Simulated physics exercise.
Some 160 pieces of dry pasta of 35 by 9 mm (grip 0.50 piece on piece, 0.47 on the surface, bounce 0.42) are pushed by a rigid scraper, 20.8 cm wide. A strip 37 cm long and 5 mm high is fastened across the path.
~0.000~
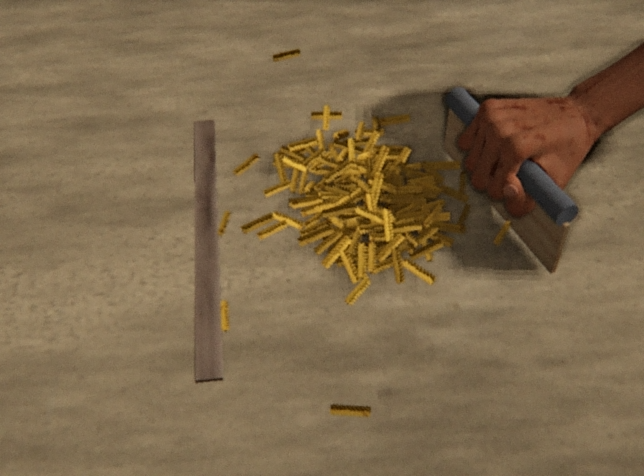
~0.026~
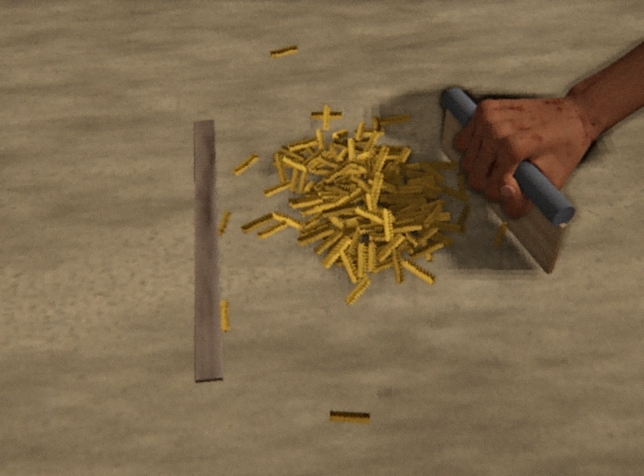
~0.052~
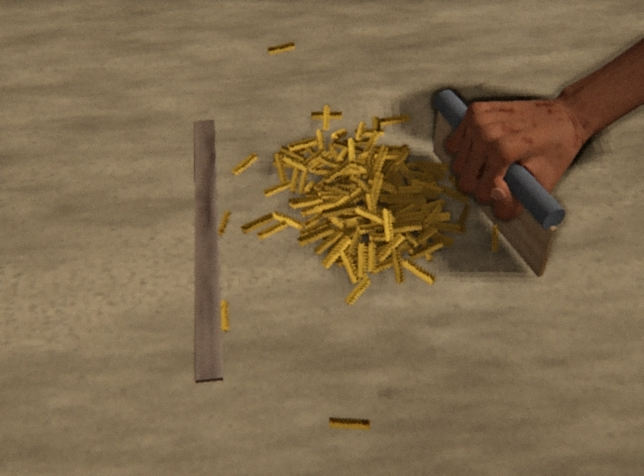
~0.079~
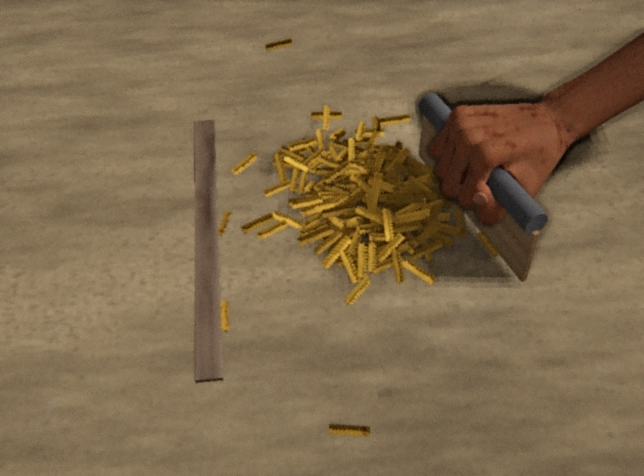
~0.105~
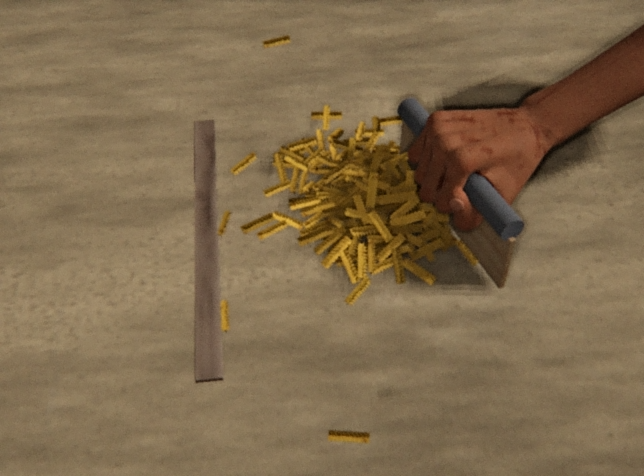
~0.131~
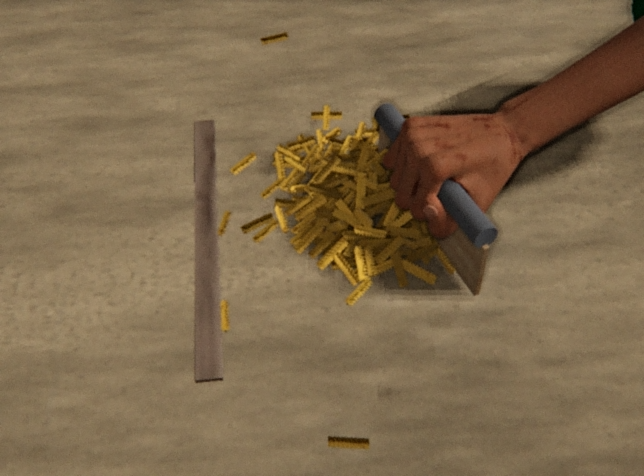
A hand gripping a scraper with a blue-grey handle slid it leftward into a heap of yellow pasta pieces, bunching the right side together, while the thin strip on the left stayed still.
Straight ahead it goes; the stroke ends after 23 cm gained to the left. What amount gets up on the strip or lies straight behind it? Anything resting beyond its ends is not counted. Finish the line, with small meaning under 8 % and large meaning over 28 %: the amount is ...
The amount is large.
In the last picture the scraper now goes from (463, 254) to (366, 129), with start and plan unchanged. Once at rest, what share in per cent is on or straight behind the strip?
It ends up over 40.
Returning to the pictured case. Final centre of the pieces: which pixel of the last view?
About (231, 239).
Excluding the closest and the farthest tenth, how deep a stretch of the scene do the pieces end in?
It spans about 28 cm.
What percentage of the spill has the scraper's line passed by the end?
It works out to roughly 25 per cent.
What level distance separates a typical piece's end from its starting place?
18 cm.
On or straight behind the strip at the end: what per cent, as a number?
Share: Approx. 35 %.
Then, at 0.27 s, scraper 22 cm from its start, spill 26 cm wide; elsewhere 100 %.
After 0.42 s, scraper 24 cm from its start, spill 30 cm wide; on or straight behind the strip 35 %, elsewhere 65 %.
After 0.54 s, scraper 24 cm from its start, spill 30 cm wide; on or straight behind the strip 40 %, elsewhere 60 %.
In the end, at 2.2 s, on or straight behind the strip 35 %, elsewhere 65 %.
